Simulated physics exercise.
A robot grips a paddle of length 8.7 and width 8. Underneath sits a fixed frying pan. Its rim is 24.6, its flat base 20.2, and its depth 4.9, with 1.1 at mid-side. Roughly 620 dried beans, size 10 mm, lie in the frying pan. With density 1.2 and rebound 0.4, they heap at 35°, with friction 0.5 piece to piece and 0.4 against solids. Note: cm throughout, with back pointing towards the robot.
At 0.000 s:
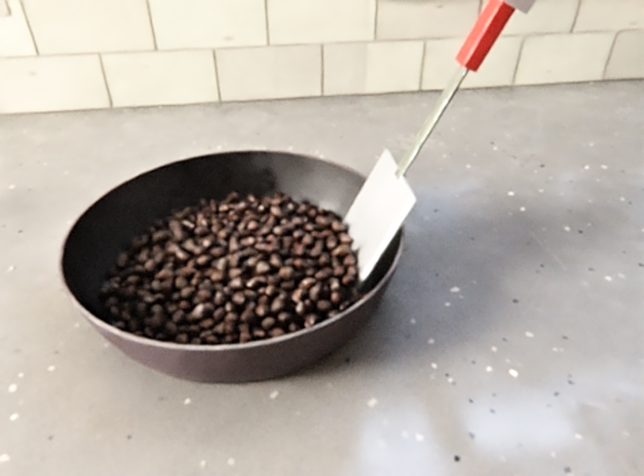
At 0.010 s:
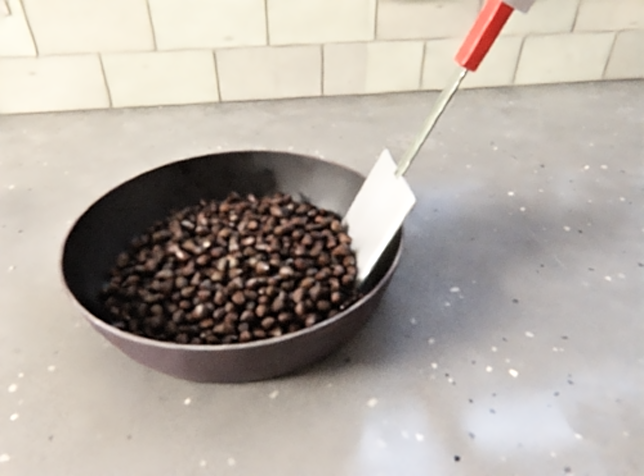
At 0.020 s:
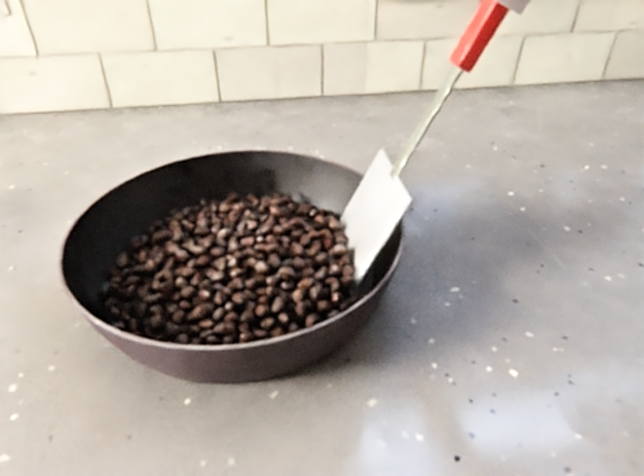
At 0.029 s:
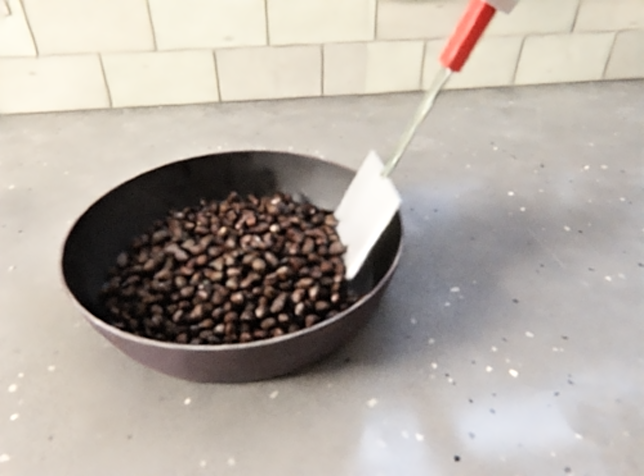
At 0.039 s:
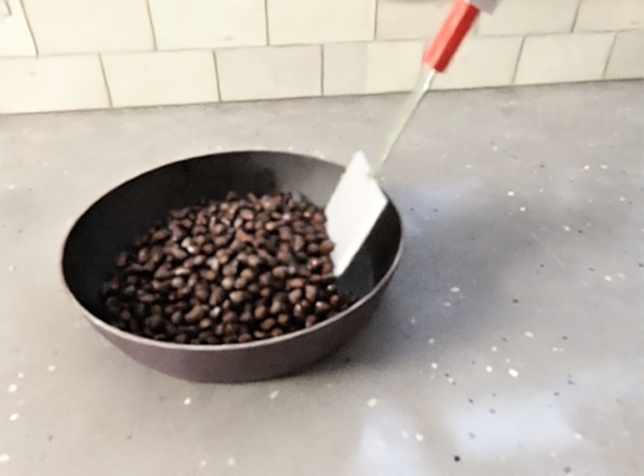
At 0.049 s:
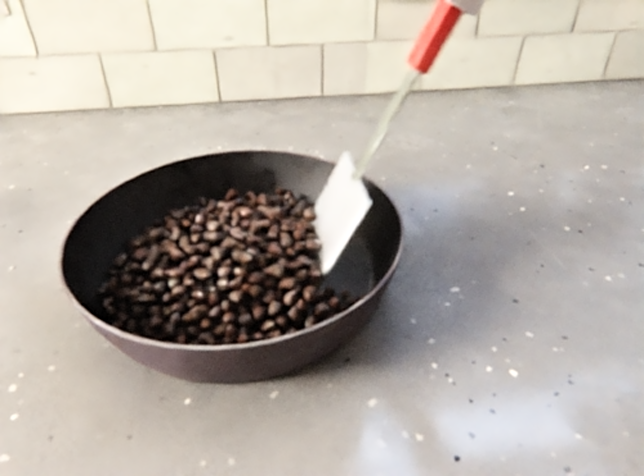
A white spatula with a red handle started against the right side of a dark frying pan on a gray counter, then slid a short way left, nudging the heaped brown beans slightly.
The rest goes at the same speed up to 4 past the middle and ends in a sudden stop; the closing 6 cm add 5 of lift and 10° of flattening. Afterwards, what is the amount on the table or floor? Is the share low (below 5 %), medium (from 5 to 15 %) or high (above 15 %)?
The share is medium, from 5 to 15 %.
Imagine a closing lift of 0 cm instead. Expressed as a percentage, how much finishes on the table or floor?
Some 0 in a hundred.
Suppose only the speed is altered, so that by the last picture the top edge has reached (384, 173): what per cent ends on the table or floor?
I'd say around 0 per cent.
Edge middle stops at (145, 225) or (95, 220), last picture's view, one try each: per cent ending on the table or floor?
Around 10 per cent for the first try and 25 per cent for the second.
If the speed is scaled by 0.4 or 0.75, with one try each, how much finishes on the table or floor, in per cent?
Roughly 0 % and roughly 5 %.
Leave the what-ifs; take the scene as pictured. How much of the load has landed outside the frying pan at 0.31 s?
Roughly 10 percent of it.
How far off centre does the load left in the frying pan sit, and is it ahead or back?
The balance point is about 4.0 cm ahead.
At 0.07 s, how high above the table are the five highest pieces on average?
Height: Approx. 5 cm.
After 0.07 s, sloping 64°, highest piece 5 above the table; 622 in the frying pan.
After 0.10 s, sloping 60°, highest piece 6 above the table; 622 in the frying pan.
After 0.31 s, sloping 54°, highest piece 5 above the table; 562 in the frying pan, 56 on the table or floor, 4 on the blade or in flight.
After 1.36 s, sloping 54°, highest piece 4 above the table; 562 in the frying pan, 60 on the table or floor.
At rest, 562 in the frying pan, 60 on the table or floor. That is 10 % on the table or floor.
